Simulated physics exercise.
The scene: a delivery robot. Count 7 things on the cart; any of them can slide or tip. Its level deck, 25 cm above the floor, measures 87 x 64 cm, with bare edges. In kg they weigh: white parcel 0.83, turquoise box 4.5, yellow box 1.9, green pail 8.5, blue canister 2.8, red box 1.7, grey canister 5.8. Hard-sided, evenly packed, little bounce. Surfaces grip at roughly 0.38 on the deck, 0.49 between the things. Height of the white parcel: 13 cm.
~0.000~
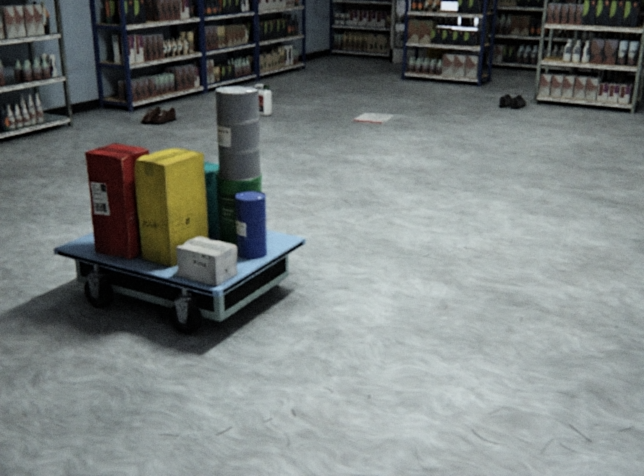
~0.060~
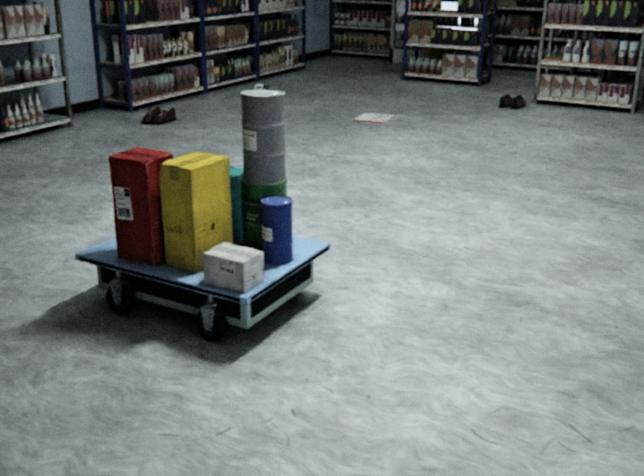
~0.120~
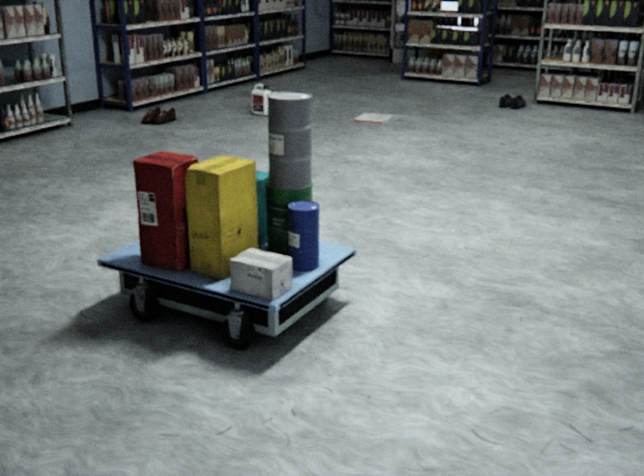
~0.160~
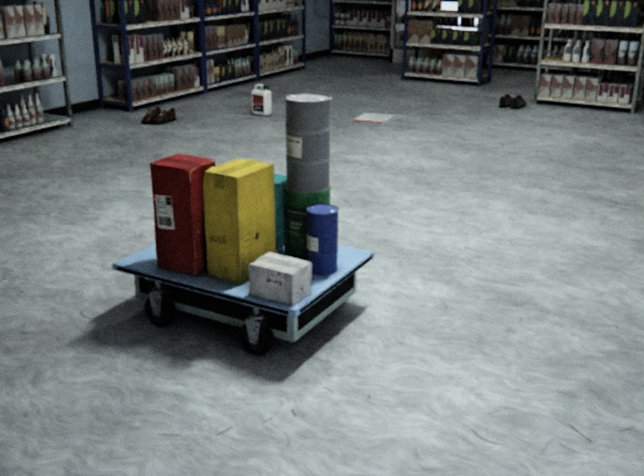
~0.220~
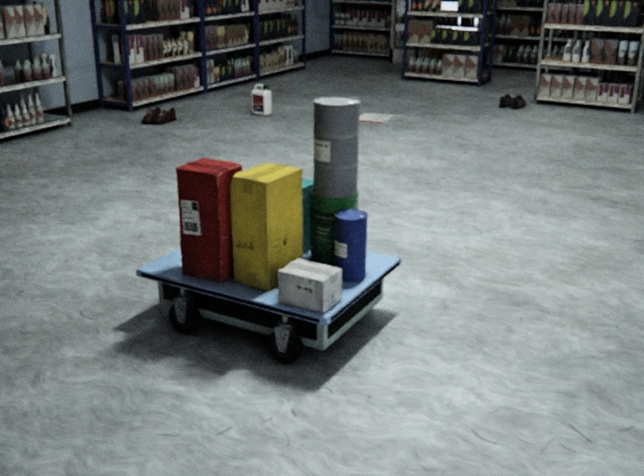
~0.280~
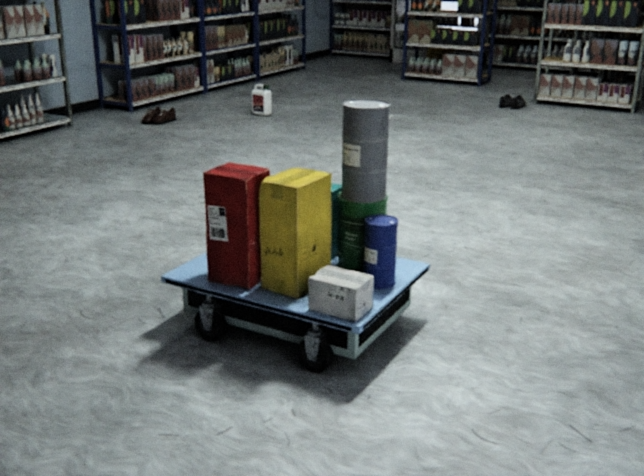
A low blue-topped cart carries a red box and a yellow box on its left, a tall grey canister above a green pail, a turquoise box mostly hidden behind, and a blue canister and small white parcel toward the right. Seen from slightly above by a still camera, it stands on a dim storeroom's grey floor before stocked shelves. The cart rolls steadily rightward and slightly nearer, uncovering a white jug behind, while its load keeps its arrangement.
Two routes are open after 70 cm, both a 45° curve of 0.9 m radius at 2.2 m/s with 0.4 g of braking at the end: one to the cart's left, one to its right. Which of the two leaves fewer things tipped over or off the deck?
Turn right.
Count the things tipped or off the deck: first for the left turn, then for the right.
Turning left 6, turning right 4.
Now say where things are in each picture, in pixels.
In the first frame, cart 0 cm along; white parcel (207, 261).
In the second frame, cart 13 cm along; blue canister (277, 230); red box (146, 206).
In the third frame, cart 26 cm along; grey canister (290, 140); yellow box (223, 216).
In the fourth frame, cart 35 cm along; blue canister (322, 240).
In the fifth frame, cart 48 cm along; red box (212, 220); grey canister (336, 147).
In the sixth frame, cart 62 cm along; white parcel (341, 293).
Turning left. By 0.68 s, cart 150 cm along, turned 40°; white parcel, yellow box and blue canister now off the deck; turquoise box 11 cm from its spot near (484, 238); grey canister tilted 25°.
By 1.08 s, cart 219 cm along, turned 45°; red box and grey canister now off the deck; turquoise box 14 cm from its spot near (632, 225); green pail on its side.
When it is over (1.8 s), off the deck, white parcel, yellow box, green pail, blue canister, red box and grey canister; not toppled but over 10 cm from the start, turquoise box.
Turning right instead, turquoise box, green pail, blue canister and grey canister tipped over or off the deck, 4 of 7 in all.
